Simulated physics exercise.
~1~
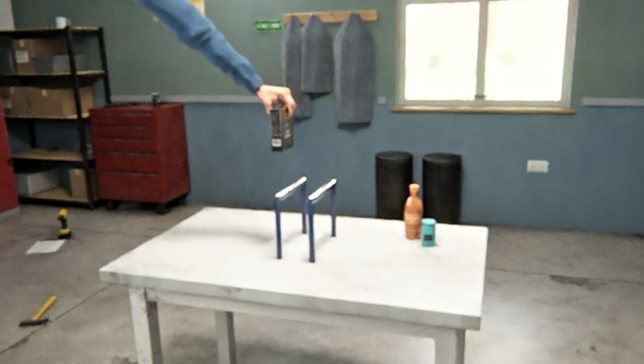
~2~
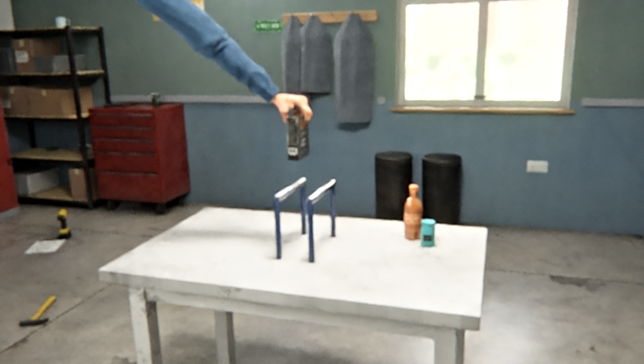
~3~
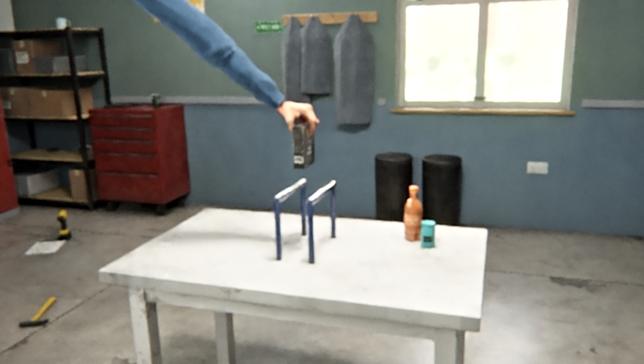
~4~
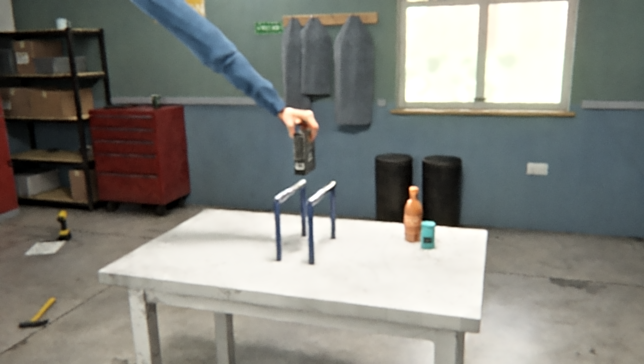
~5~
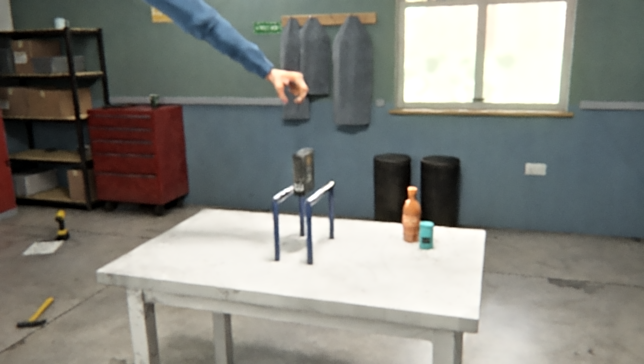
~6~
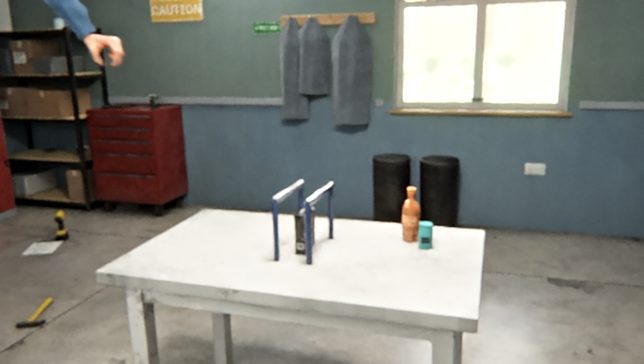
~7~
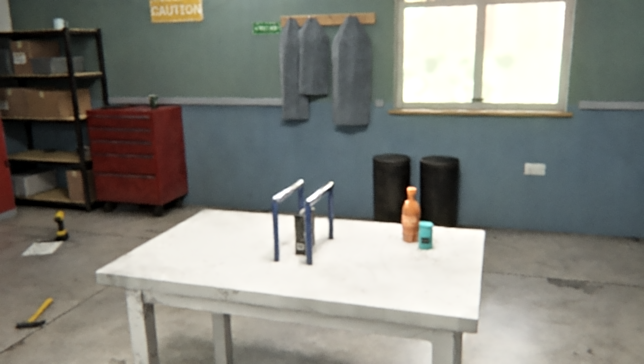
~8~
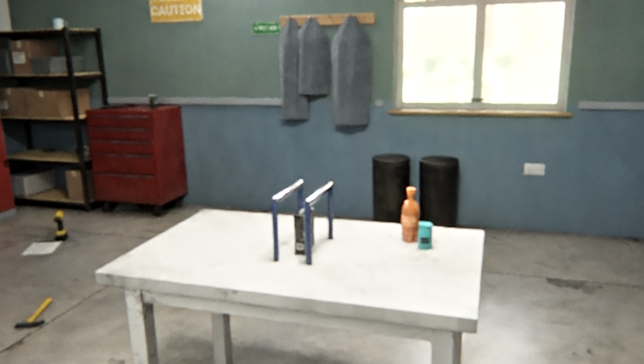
In a workshop, a hand holds a black packet upright above two blue supports on a white table, shifts it right and down, then lets go and withdraws. The packet drops through the gap and rests upright between the supports, while an orange bottle and turquoise shaker stay put.
